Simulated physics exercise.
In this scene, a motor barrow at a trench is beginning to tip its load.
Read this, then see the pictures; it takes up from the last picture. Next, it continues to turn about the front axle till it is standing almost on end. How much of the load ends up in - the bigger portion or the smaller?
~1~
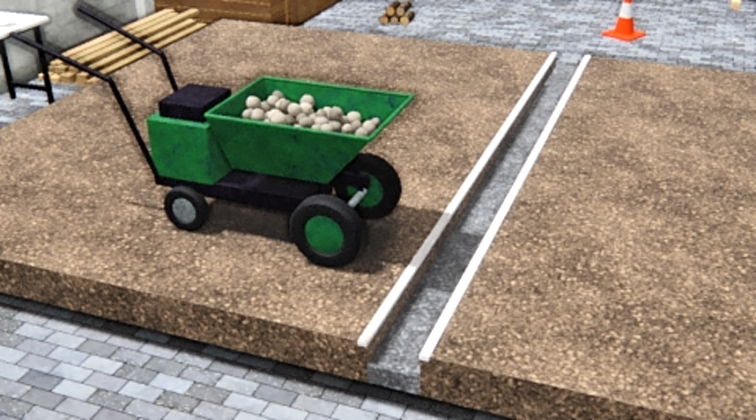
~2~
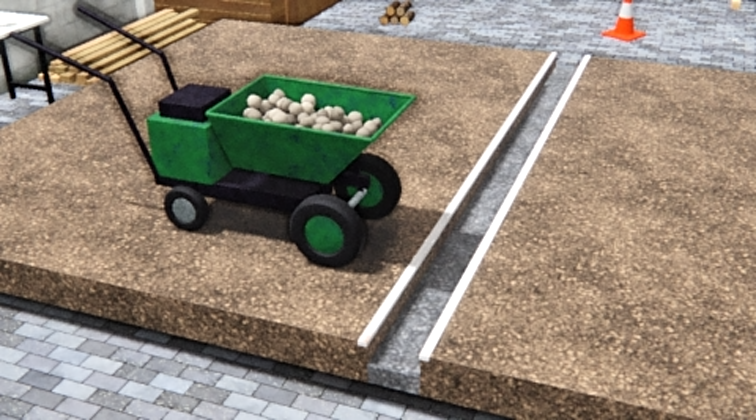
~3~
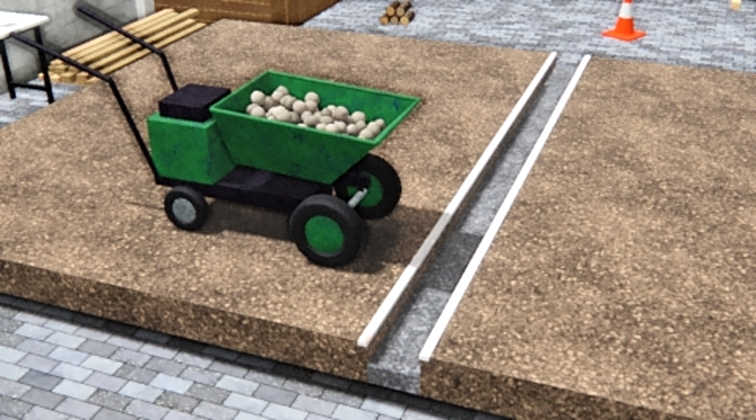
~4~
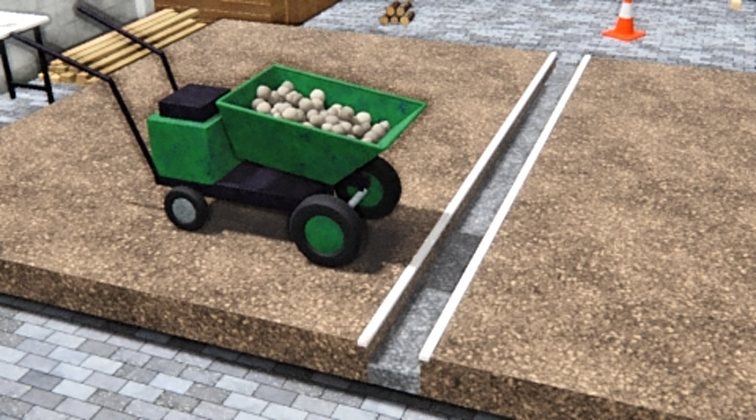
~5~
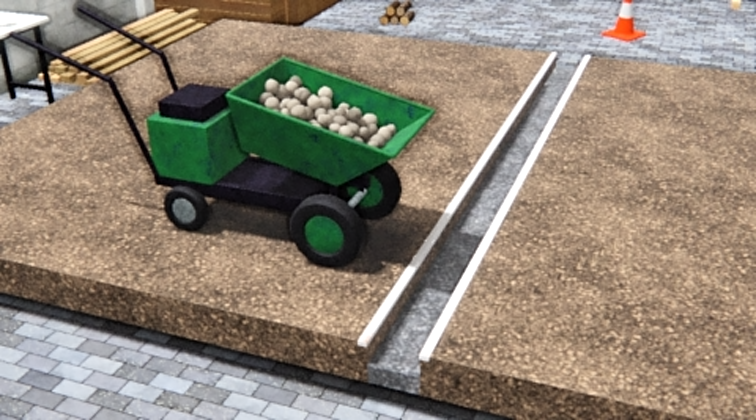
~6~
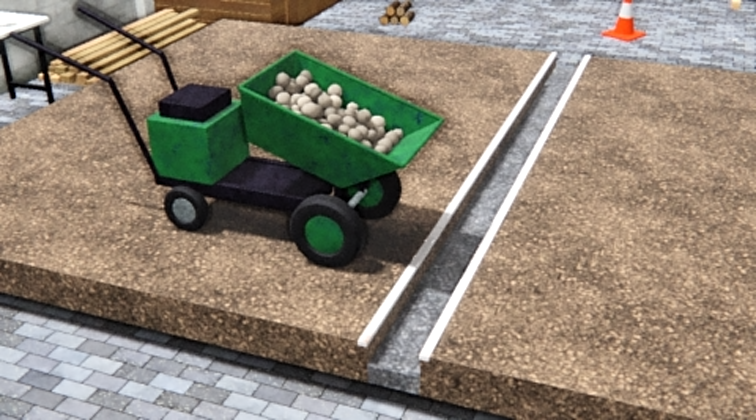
The smaller portion ends up in.
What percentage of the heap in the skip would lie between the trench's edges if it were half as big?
Something near 30 percent of it.
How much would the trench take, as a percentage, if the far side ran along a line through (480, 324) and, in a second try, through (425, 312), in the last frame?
About 70 %, then 0 %.
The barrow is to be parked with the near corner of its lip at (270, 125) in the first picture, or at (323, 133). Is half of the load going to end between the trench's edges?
So the first stop would give short of the halfway mark, while the second would give past the halfway mark.
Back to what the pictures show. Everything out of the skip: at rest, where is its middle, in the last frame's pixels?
Once it all stops, the middle lies near (501, 263).
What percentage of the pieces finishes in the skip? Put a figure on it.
Roughly 25 per cent.
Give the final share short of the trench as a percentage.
Roughly 0 in a hundred.
Soon, skip tipped steeply; all in the skip.
A while on, skip tipped steeply; about two thirds in the skip; a stray few in or heaped over the trench; about a quarter beyond it; a stray few falling.
Towards the end, skip tipped right over; about a quarter in the skip; a small part in or heaped over the trench; about two thirds beyond it.
Finally, skip tipped right over; about a quarter in the skip; a small part in or heaped over the trench; about two thirds beyond it.
